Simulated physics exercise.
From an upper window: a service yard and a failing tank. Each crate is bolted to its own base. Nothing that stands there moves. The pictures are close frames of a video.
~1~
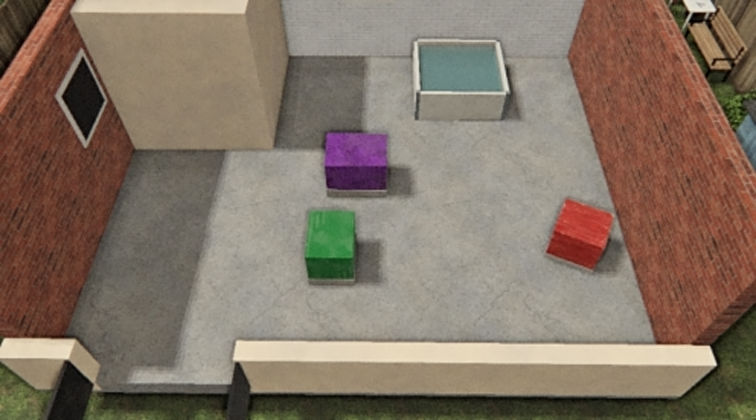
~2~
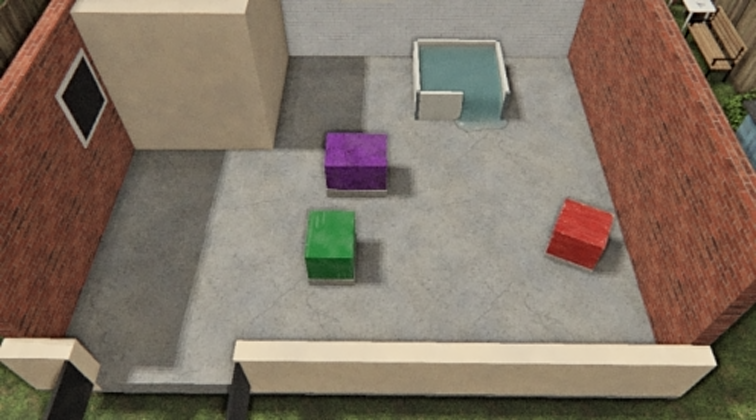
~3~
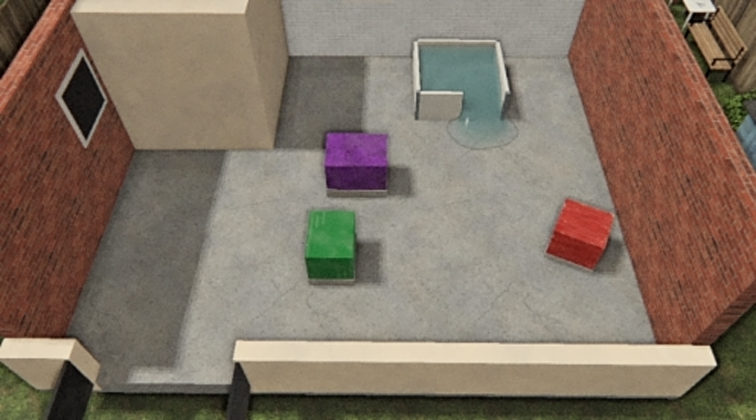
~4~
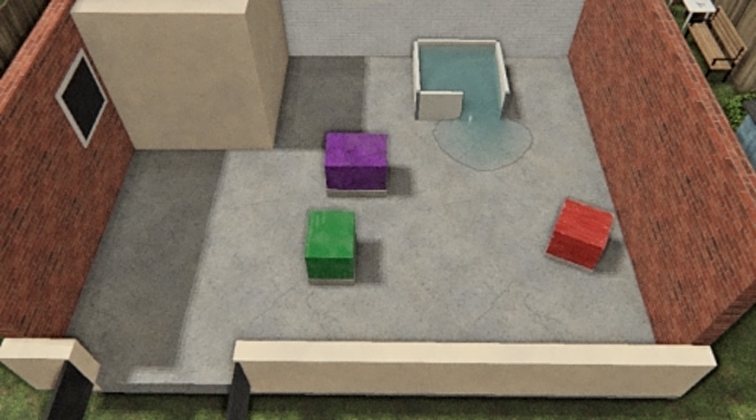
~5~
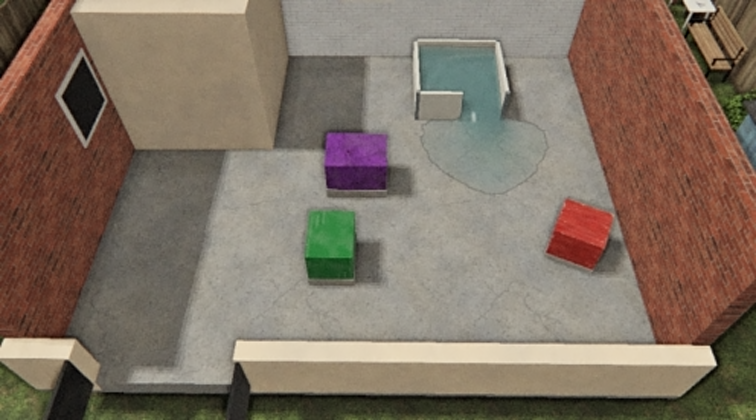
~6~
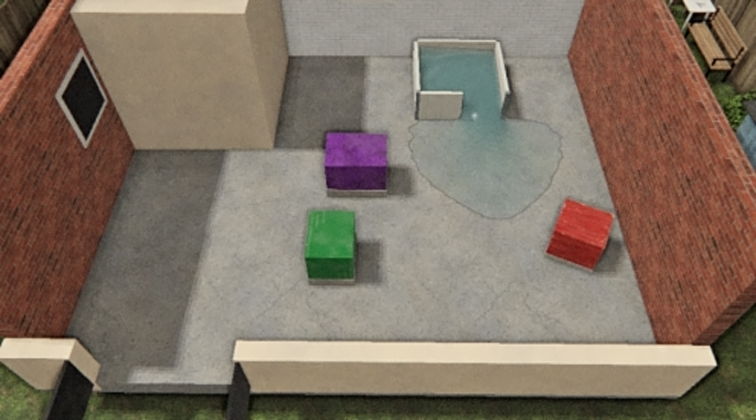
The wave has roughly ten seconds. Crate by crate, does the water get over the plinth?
One by one: The purple crate keeps dry; the red crate is soaked; the green crate keeps dry.
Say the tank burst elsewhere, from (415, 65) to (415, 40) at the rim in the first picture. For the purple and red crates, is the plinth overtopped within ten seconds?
One by one: The purple one escapes it; the red one remains dry.
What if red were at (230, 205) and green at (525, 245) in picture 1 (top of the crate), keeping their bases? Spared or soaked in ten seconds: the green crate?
In short: The green one is topped.
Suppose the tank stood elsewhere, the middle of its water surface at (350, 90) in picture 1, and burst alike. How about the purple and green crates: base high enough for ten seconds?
Then: The purple one is wetted, the green one stays dry.
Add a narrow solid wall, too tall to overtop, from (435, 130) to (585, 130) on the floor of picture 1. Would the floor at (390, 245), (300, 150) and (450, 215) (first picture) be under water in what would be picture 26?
In turn: No water, awash, no water.
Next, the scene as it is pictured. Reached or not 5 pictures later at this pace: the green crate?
One by one: Green crate not reached.
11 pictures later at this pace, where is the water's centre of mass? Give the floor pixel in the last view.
At about (479, 150).
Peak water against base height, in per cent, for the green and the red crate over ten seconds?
In turn 40 and 130 per cent.
A moment on, water covers 20 % of the floor; the purple crate water round its plinth, the red crate water round its plinth, the green crate not reached.
Next, water covers 30 % of the floor; the purple crate water round its plinth, the red crate water round its plinth, the green crate water round its plinth.
Then, water covers 40 % of the floor; the purple crate water round its plinth, the red crate water round its plinth, the green crate water round its plinth.
Later, water covers 50 % of the floor; the purple crate water round its plinth, the red crate water round its plinth, the green crate water round its plinth.
In the end, water covers 65 % of the floor; the purple crate stayed above the water, the red crate was topped, the green crate stayed above the water.
